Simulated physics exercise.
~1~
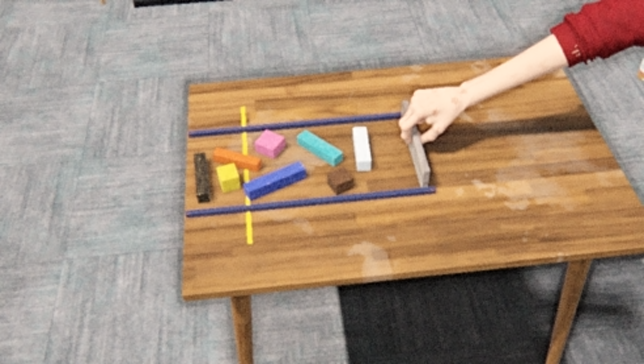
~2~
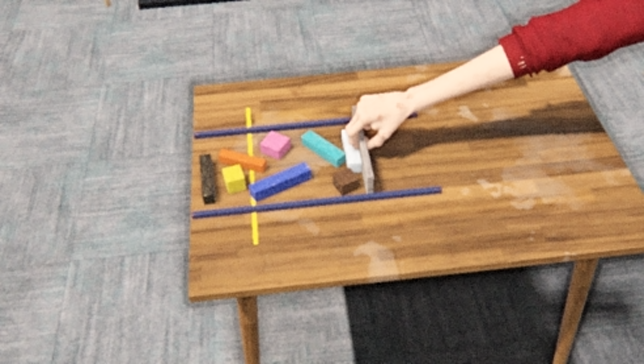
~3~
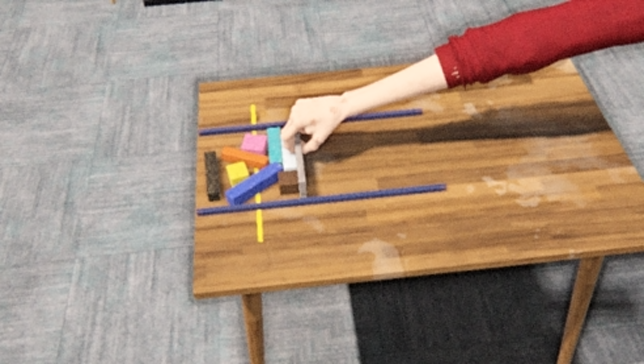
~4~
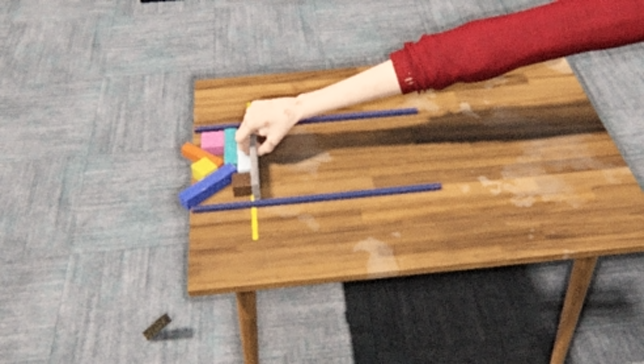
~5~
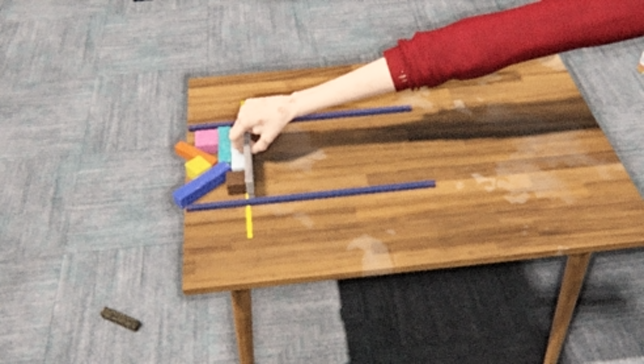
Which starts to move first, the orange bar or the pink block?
The pink block starts to move first. The orange bar only starts moving after that, as the board nears the yellow tape.
A hand pushes blocks left with a board to the tape, and one dark bar falls.
